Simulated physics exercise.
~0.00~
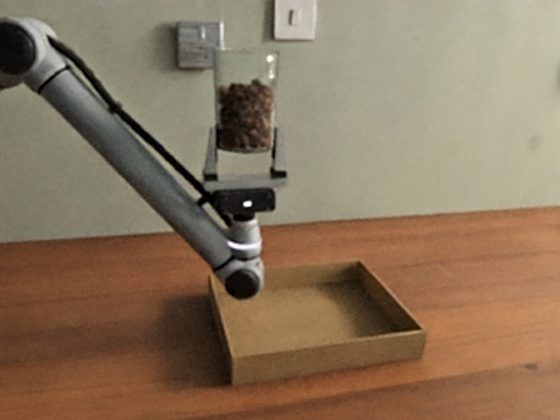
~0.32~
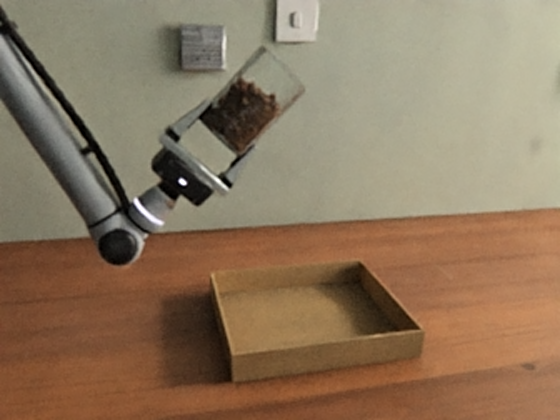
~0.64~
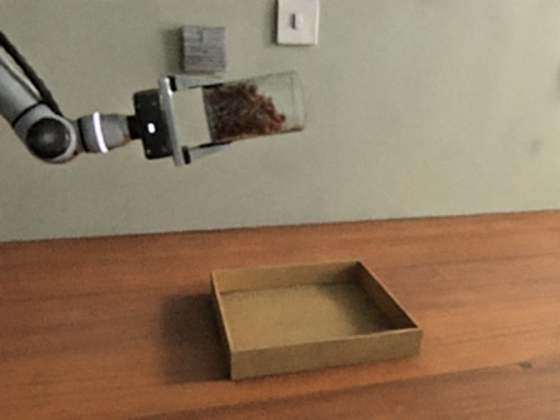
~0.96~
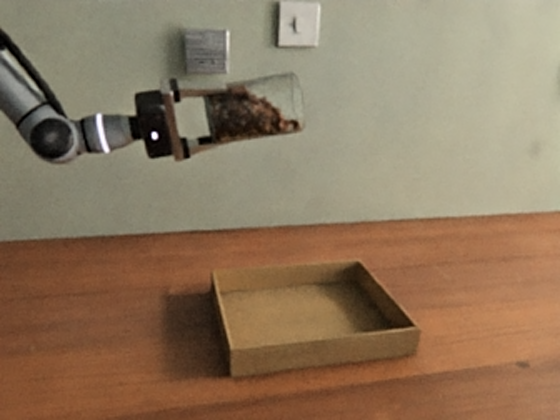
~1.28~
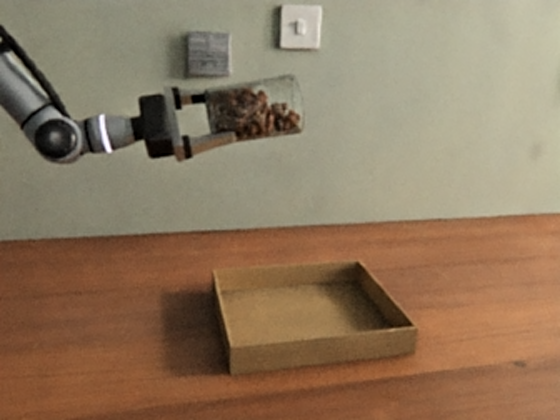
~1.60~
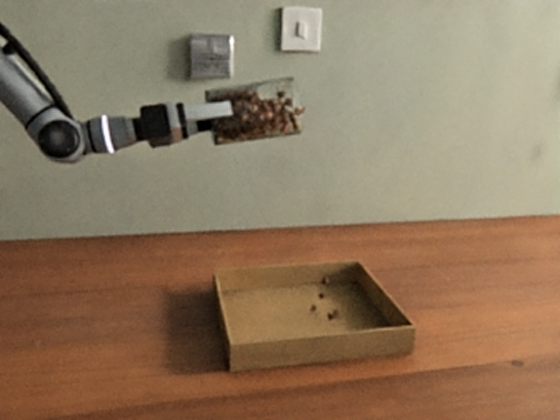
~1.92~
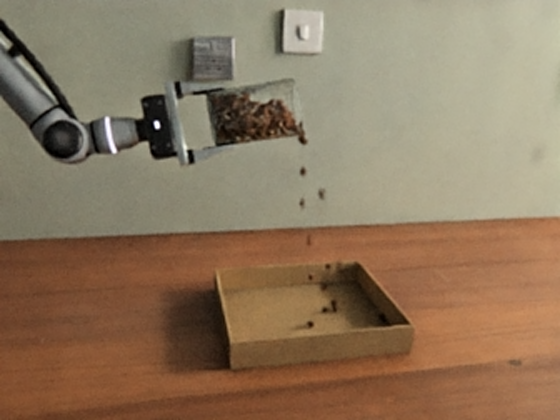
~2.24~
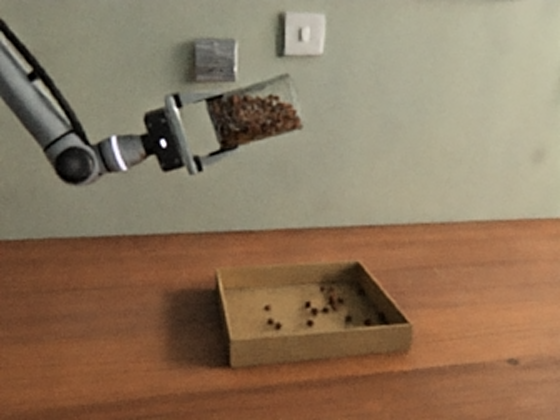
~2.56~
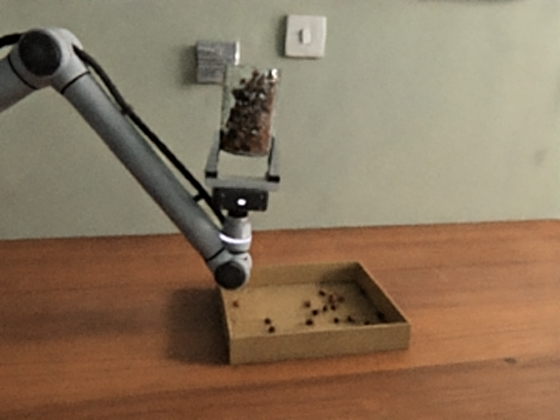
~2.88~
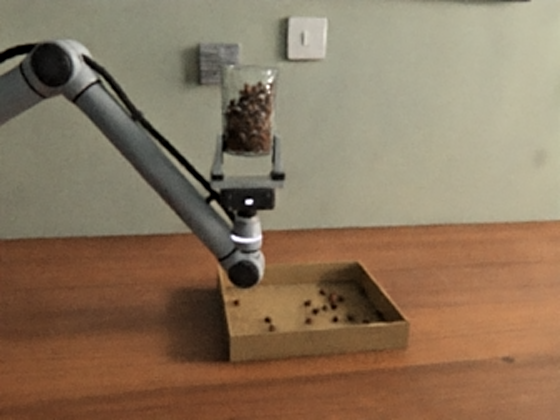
Above a shallow tray, a robot arm tips a tumbler, spills some pellets, and rights it.
